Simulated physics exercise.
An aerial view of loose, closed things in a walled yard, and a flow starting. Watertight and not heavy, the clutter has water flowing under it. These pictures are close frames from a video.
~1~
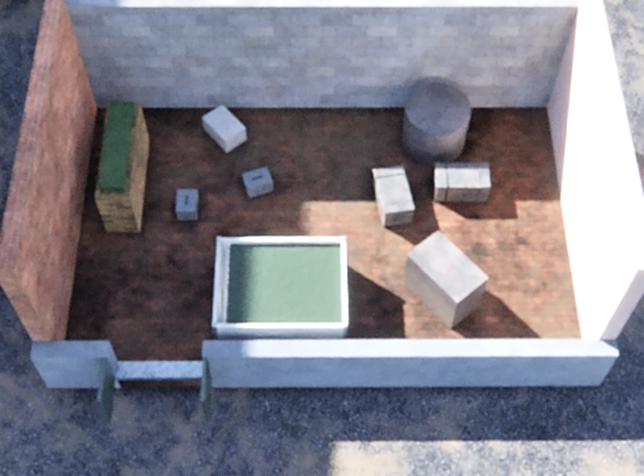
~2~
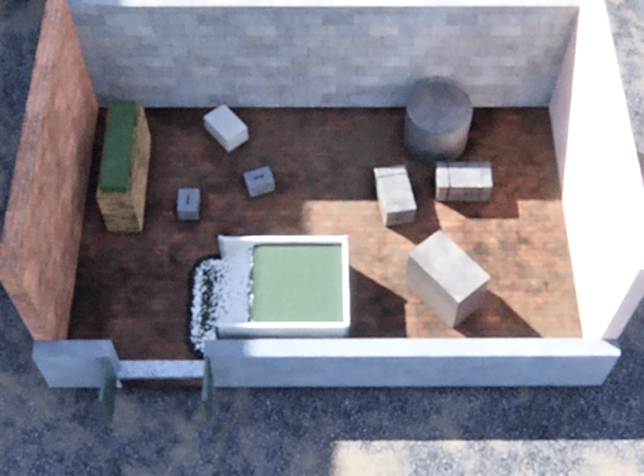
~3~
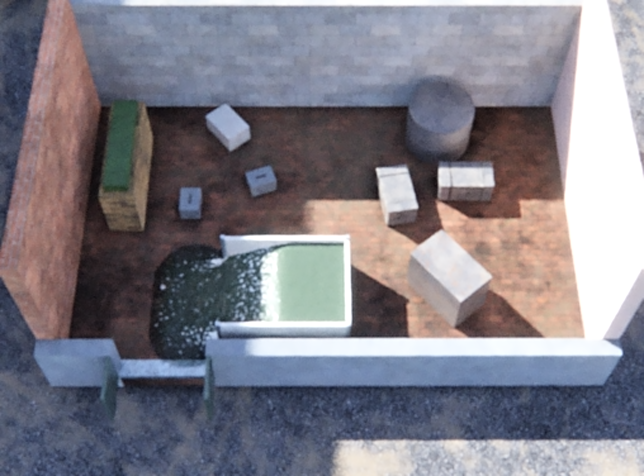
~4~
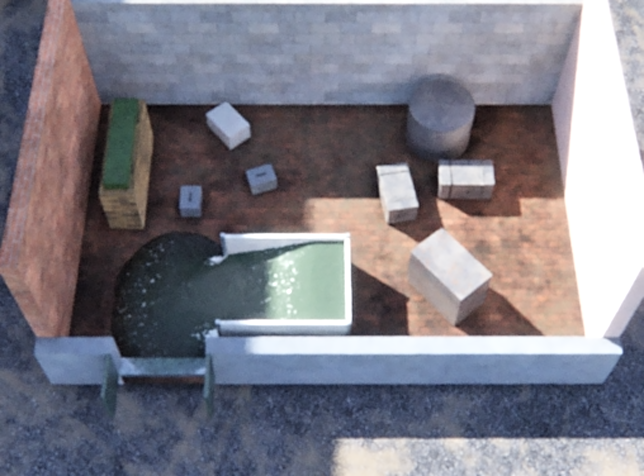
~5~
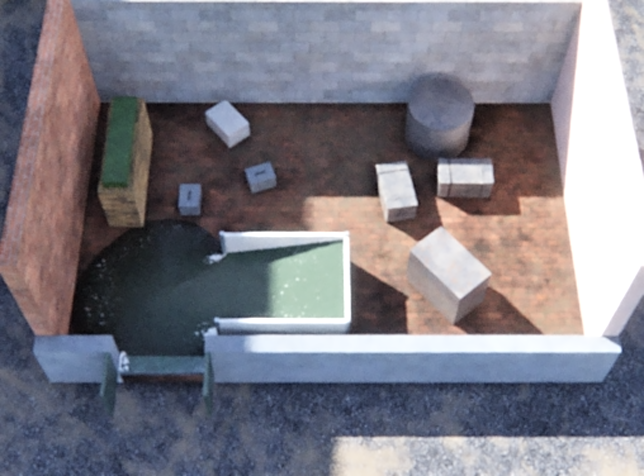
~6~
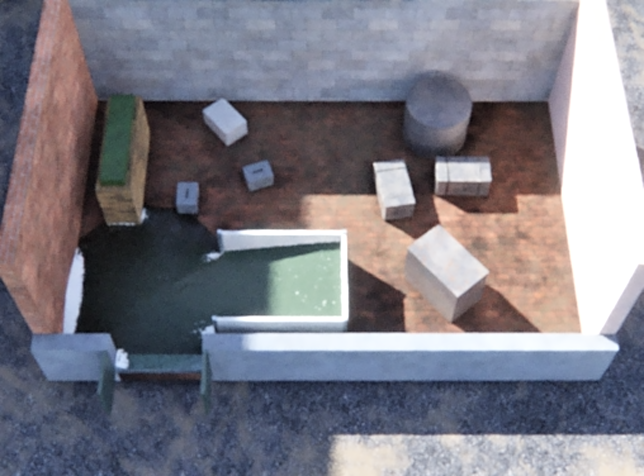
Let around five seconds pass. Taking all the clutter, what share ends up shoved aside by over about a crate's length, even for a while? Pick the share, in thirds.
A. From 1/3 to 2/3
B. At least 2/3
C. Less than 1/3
The answer is A.
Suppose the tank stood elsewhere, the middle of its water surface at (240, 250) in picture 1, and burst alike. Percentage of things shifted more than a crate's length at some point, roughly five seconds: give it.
Estimate: Close to 60 per cent.
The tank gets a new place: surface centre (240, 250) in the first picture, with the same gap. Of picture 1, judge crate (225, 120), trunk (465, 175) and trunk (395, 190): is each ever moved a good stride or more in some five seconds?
First got that far, then never got that far, then never got that far.
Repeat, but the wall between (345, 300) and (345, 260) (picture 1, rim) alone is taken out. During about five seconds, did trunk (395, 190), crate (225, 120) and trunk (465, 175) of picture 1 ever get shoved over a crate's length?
Listed in turn, ends up that far off, never travels that far, ends up that far off.
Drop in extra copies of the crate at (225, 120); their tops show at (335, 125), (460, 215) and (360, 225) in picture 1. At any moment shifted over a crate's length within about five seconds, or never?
The first travels far, the second sits tight, the third sits tight.
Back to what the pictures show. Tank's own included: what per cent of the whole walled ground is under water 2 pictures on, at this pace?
My guess is around 25 per cent.
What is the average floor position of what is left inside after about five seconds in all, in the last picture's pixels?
That averages to about (383, 172) on the floor.
A moment on, 0 of 5 are well off their spots; 0 afloat.
Next, 0 of 5 are well off their spots; 0 afloat.
Later, 1 of 5 are well off their spots; 0 afloat.
In the end, 3 of 5 are well off their spots, and 3 have been at some point; 2 afloat.
